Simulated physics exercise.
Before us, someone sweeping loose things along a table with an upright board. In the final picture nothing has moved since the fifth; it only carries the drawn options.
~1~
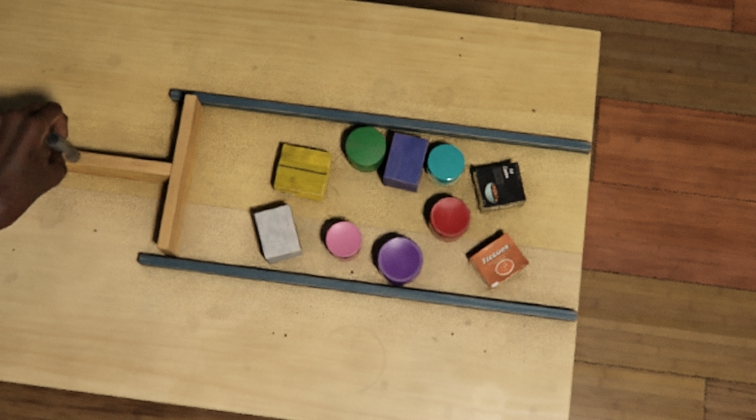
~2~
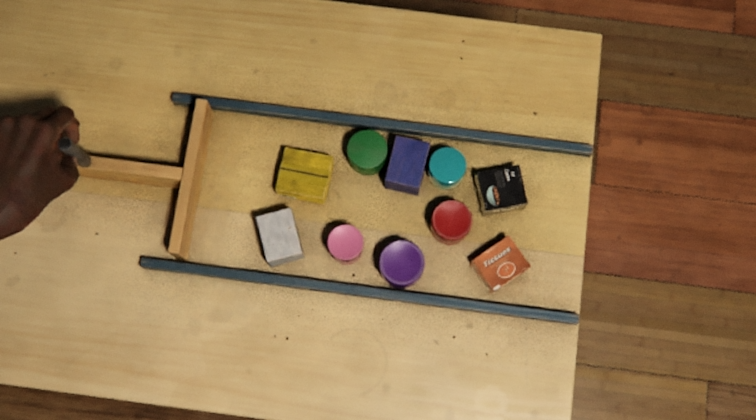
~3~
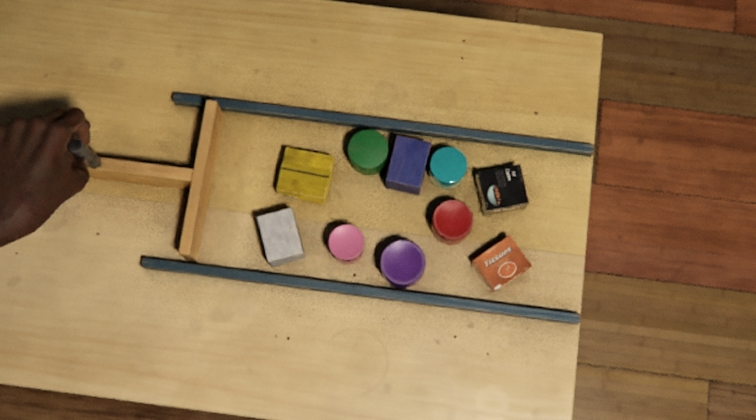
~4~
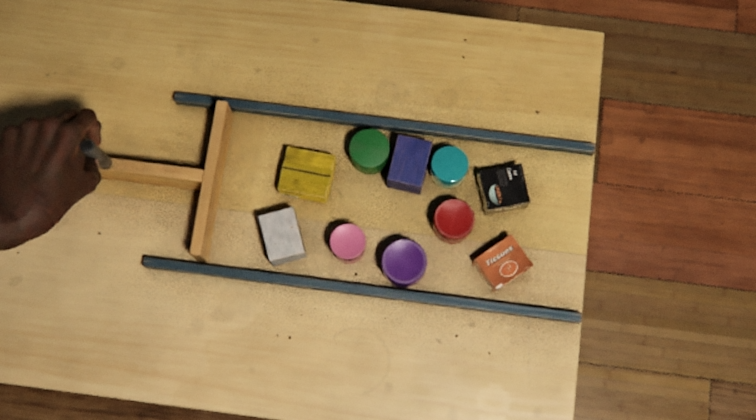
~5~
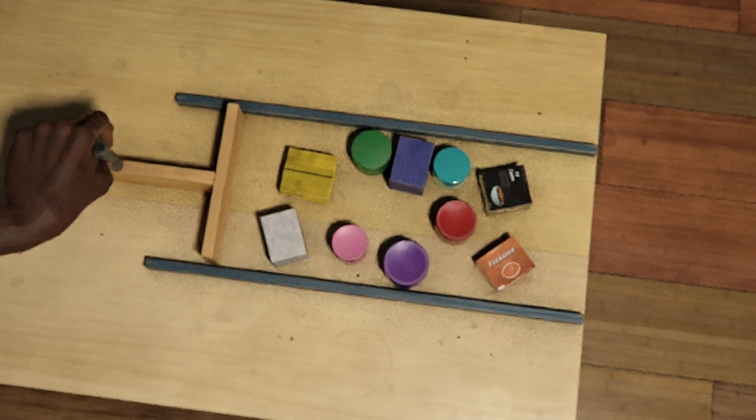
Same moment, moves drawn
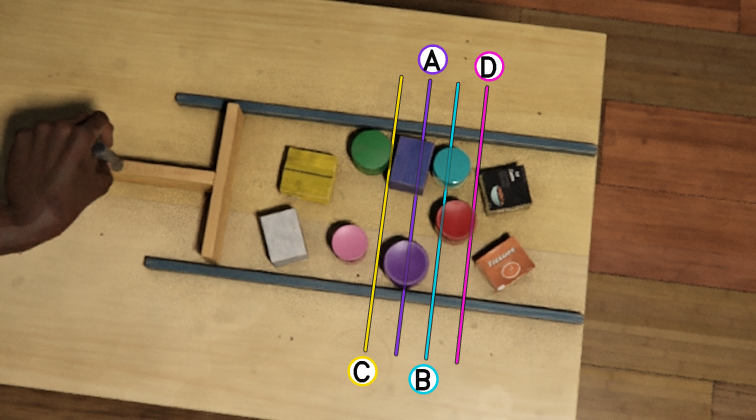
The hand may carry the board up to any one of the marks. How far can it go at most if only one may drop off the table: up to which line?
No farther than D.
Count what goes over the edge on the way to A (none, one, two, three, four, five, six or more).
The count is none.
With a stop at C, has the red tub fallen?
No.
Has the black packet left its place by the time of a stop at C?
Yes.
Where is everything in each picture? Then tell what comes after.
The first picture shows purple tub (400, 262); white block (279, 235); orange box (498, 262).
The second picture shows board (187, 174); green tin (367, 153).
The third picture shows board (198, 176); black packet (502, 191).
The fourth picture shows board (209, 176); blue block (409, 164).
The fifth picture shows board (220, 178); yellow box (310, 176); purple tub (406, 265); white block (285, 238).
On the marked copy, A at (414, 213); B at (443, 216); C at (384, 209); D at (472, 220).
Taking D. A third of the way, board (310, 190); turquoise pot (460, 172); green tin (388, 148).
Two thirds of the way, board (400, 201); black packet (534, 196); orange box (512, 264).
When it is over, board (471, 210); black packet (593, 209); turquoise pot (580, 169); none fallen.
As for the rest, A is within the limit but short; B is within the limit but short; C is within the limit but short.
